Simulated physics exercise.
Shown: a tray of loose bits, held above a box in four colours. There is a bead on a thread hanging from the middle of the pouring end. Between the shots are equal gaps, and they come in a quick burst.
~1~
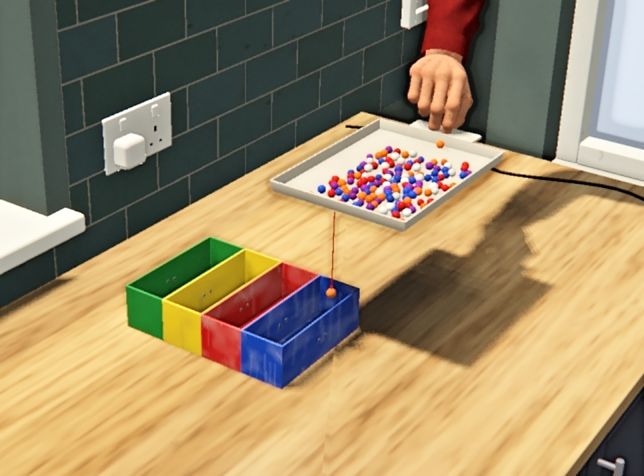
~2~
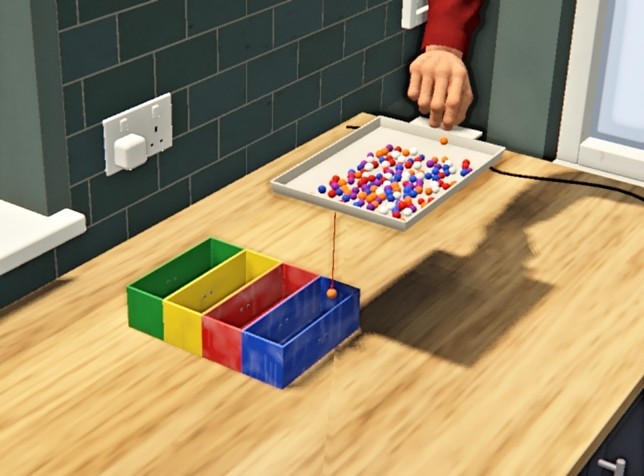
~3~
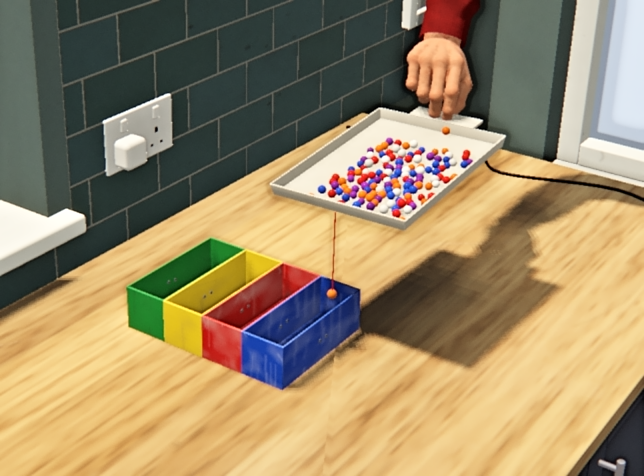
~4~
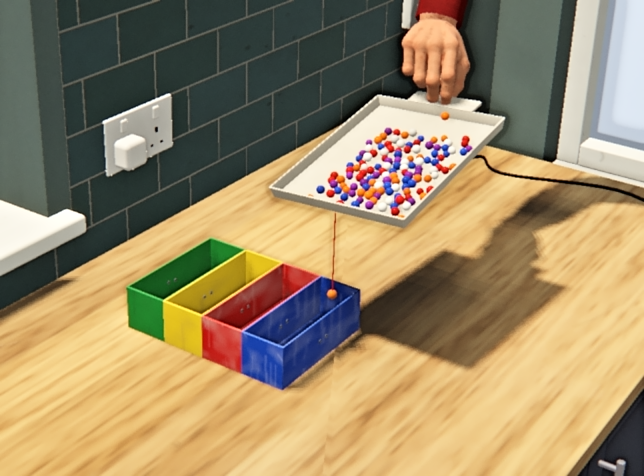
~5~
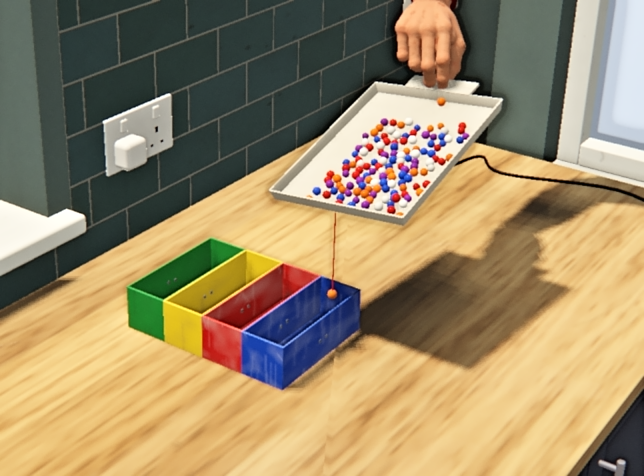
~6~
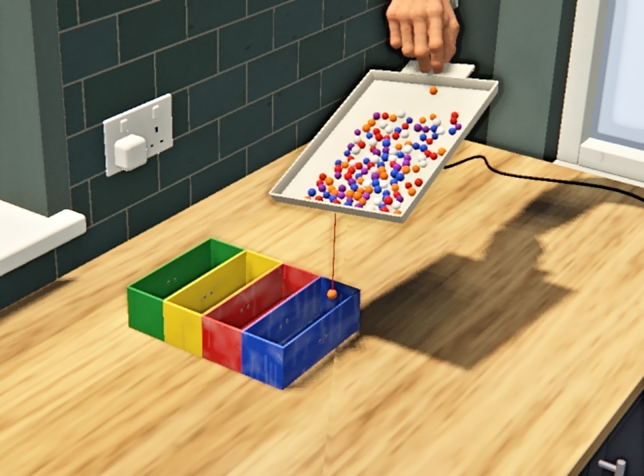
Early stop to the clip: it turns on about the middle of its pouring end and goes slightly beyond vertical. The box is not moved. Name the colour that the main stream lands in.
Red.
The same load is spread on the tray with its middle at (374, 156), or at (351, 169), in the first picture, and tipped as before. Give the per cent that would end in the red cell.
You'd get 60 % the first time and 60 % the second.
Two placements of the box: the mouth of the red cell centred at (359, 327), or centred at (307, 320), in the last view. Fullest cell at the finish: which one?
The answer is the cell in green for the first try and the yellow one for the second.
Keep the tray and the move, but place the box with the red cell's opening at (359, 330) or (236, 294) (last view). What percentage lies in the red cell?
In order: 0 percent and 40 percent.
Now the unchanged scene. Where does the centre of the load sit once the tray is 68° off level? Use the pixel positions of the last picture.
About (305, 197).
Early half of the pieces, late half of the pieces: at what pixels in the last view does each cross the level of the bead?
Near (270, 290) to start, and near (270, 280) afterwards.
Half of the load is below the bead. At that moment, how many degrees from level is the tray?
The tilt then is about 95°.
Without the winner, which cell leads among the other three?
That would be that blue cell.
Just after the last frame, tray tipped steeply; roughly two thirds on the tray; about a tenth in the red cell; just a few in the yellow cell; roughly a quarter falling or outside the box.
A moment on, tray tipped past a quarter turn; just a few on the tray; roughly half in the red cell; roughly a quarter in the blue cell; about a tenth in the yellow cell; just a few in the green cell; roughly a quarter falling or outside the box.
Further on, tray tipped past a quarter turn; roughly half in the red cell; roughly a quarter in the blue cell; about a tenth in the yellow cell; just a few in the green cell; about a tenth falling or outside the box.
When it is over, tray tipped past a quarter turn; roughly half in the red cell; roughly a quarter in the blue cell; about a tenth in the yellow cell; just a few in the green cell; about a tenth outside the box.
